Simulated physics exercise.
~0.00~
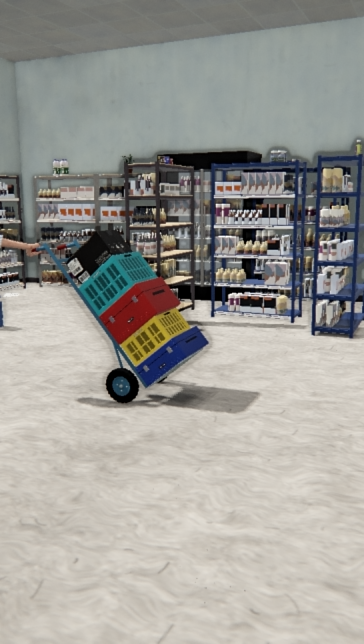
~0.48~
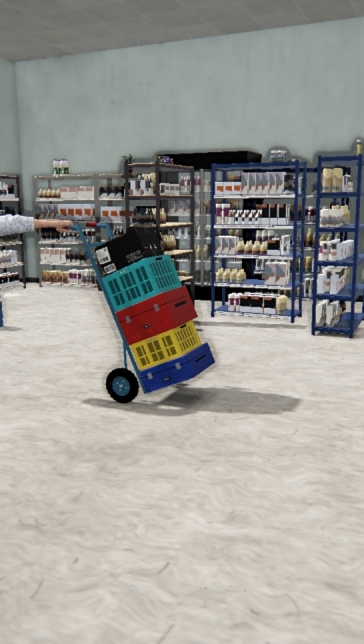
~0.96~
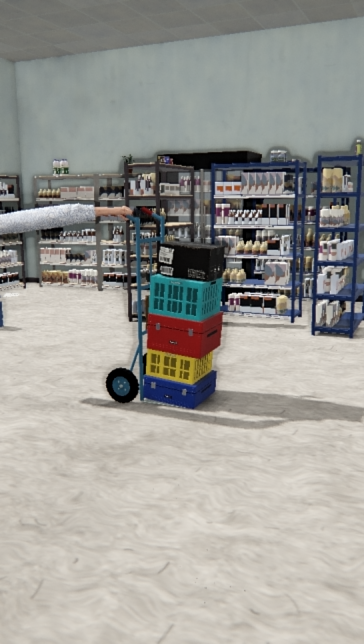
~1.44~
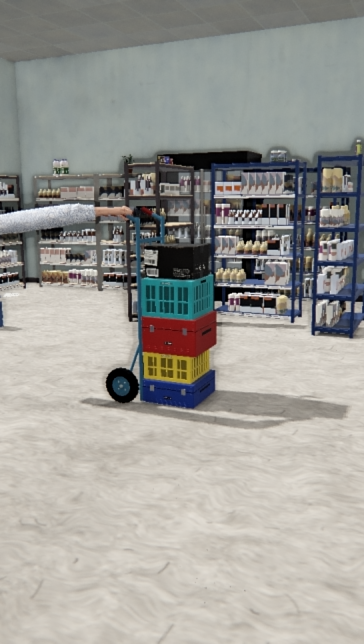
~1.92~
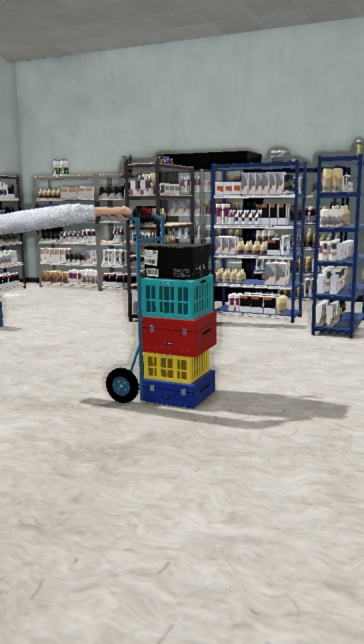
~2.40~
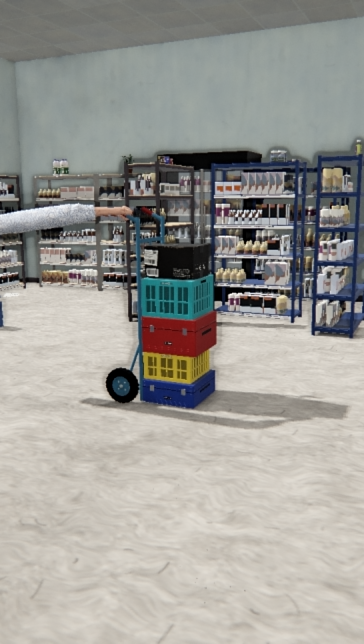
A hand reaching in from the left grips the handle of a blue two-wheeled hand truck on the pale floor of a storeroom, seen from the side by a still camera, with stocked shelves along the far wall. The truck leans back to the left, carrying a blue toolbox at the bottom, then a yellow crate, a red toolbox, a turquoise crate and a black parcel on top. The arm swings the truck upright, its pale sleeve coming into view. The stack tips slightly forward as the truck stands up, then settles back. It ends upright and still, all five items stacked in place, the hand still on the handle.
